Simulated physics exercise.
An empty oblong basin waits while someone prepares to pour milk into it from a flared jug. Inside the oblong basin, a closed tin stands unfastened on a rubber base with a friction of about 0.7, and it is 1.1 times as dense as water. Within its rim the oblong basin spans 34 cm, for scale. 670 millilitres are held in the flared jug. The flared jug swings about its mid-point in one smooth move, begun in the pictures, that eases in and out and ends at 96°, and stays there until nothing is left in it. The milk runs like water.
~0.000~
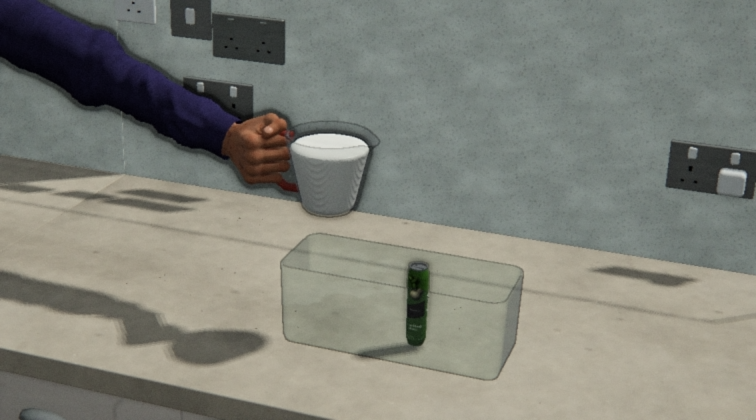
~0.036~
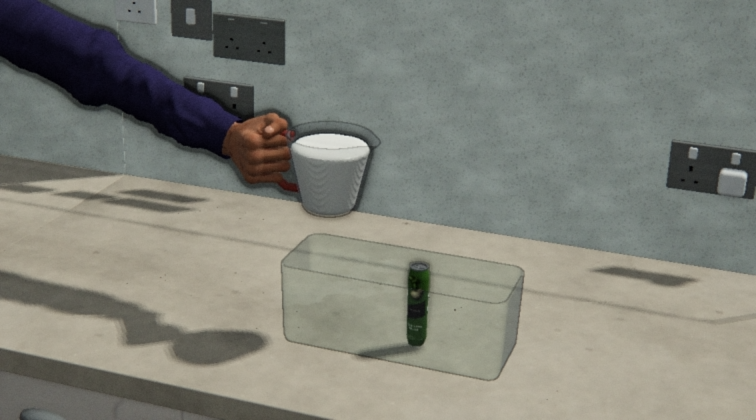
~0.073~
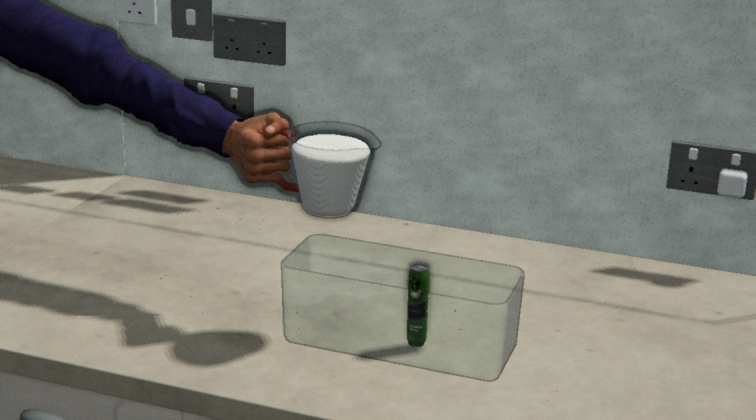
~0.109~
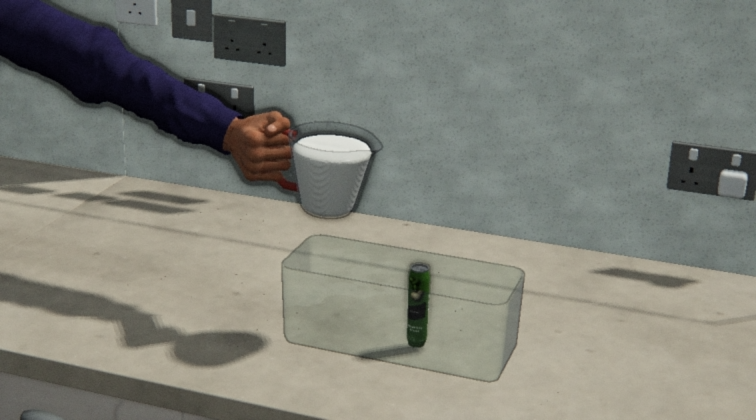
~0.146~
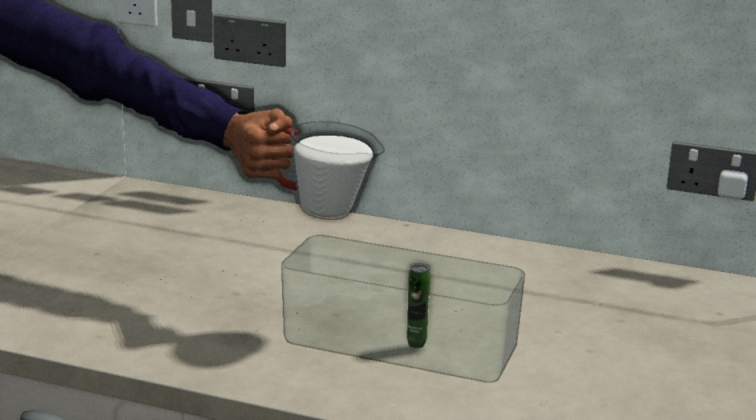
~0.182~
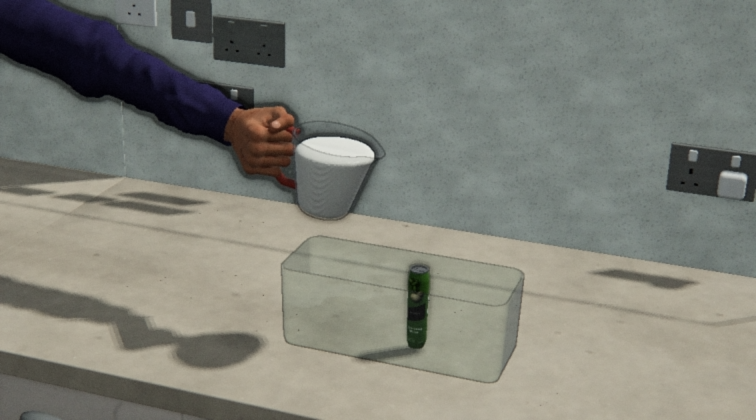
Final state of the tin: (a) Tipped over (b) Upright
a.
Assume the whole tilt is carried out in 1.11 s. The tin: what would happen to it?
Tips over.
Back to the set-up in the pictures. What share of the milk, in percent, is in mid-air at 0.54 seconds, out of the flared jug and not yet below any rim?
About 24 per cent.
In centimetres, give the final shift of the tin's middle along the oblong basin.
The tin's middle ends up about 7.5 cm along the basin.
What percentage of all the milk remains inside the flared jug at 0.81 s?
Close to 20 in a hundred.
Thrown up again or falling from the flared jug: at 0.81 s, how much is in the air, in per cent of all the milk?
About 16 per cent.
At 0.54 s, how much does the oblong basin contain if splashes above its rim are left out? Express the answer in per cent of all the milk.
5 %, give or take.
After 0.54 s the tilt is 65° and 72 per cent is still to pour; the tin stands where it began.
After 0.81 s the tilt is 94° and 20 per cent is still to pour; the tin stands where it began.
After 1.08 s the tilt is 96° and 1 per cent is still to pour; the tin lies on its side.
After 1.38 s the tilt is 96° and 0 per cent is still to pour; the tin lies on its side.
In the end the tin lies on its side.
